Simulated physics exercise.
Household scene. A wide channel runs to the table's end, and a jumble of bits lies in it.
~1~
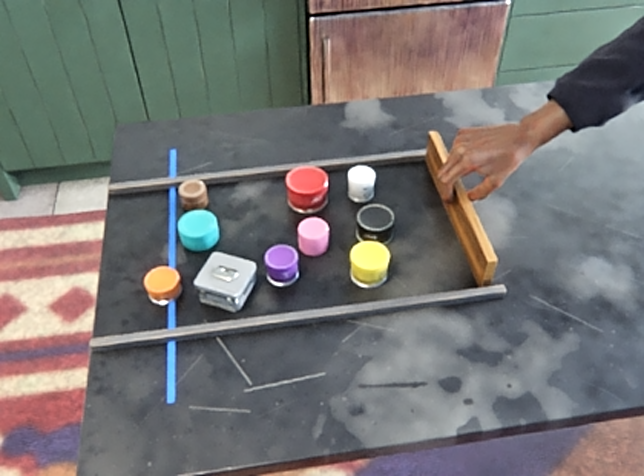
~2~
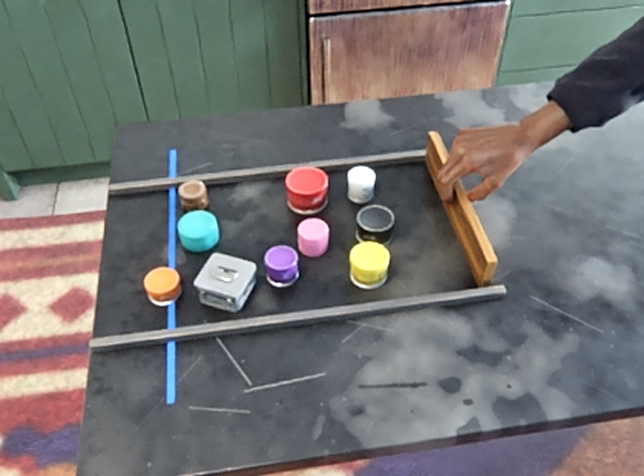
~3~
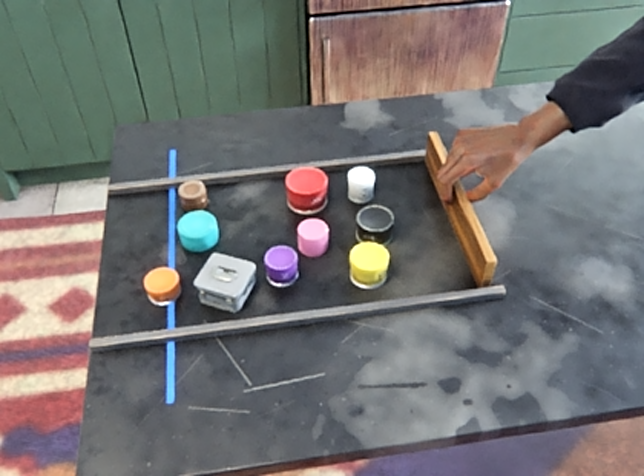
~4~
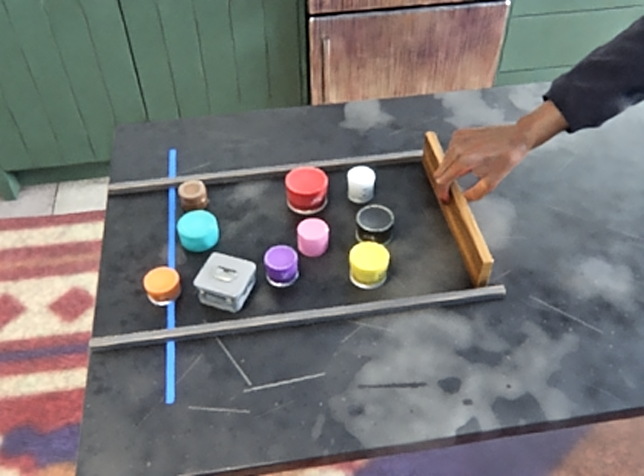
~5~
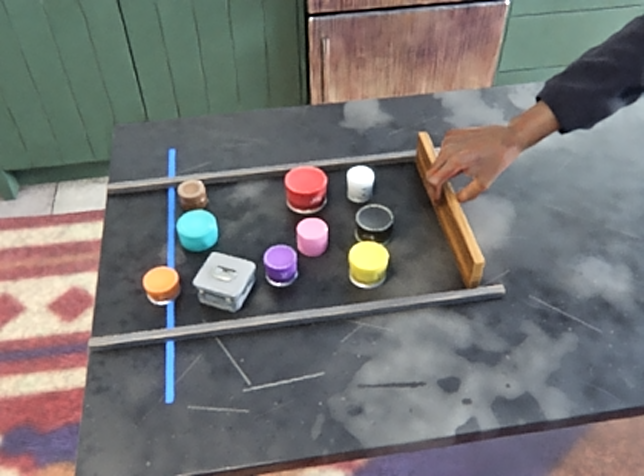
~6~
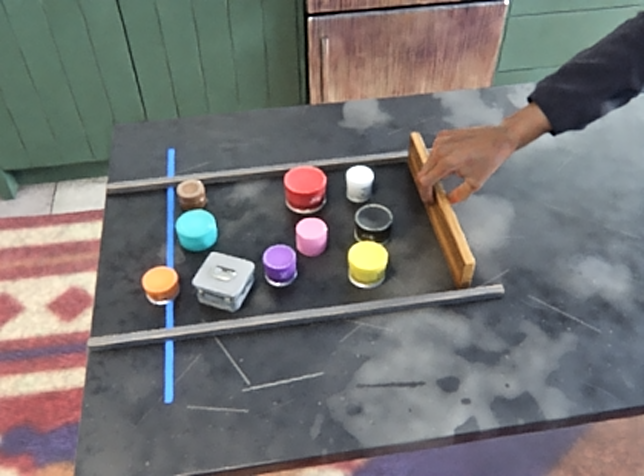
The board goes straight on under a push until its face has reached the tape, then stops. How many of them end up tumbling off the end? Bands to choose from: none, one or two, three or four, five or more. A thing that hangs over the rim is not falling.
Final answer: One or two.
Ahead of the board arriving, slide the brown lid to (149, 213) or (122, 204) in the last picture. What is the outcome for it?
Taking them in order, it stays put and then it drops away.
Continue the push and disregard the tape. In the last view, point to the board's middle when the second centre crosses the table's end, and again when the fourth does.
At (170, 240) for the second, at (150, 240) for the fourth.
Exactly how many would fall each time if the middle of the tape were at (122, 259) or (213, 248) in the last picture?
On the floor, 5 then 0.
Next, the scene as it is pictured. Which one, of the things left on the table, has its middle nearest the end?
The turquoise lid is foremost.
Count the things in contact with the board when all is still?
Well, it touches 3.
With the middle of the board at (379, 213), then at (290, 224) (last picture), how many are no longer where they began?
That gives 2 for the first and 7 for the second.
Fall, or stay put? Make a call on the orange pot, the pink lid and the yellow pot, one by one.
Taking each in turn, the orange pot comes away, the pink lid keeps its spot, the yellow pot keeps its spot.
Early on, none off yet; orange pot at rest near (162, 286); brown lid at rest near (192, 196); turquoise lid at rest near (197, 230).
A while later, none off yet; orange pot moving near (154, 286); brown lid travelled about its own width near (172, 195); turquoise lid travelled a little near (179, 230).
Finally, the number that fall off is one or two; lost, orange pot.
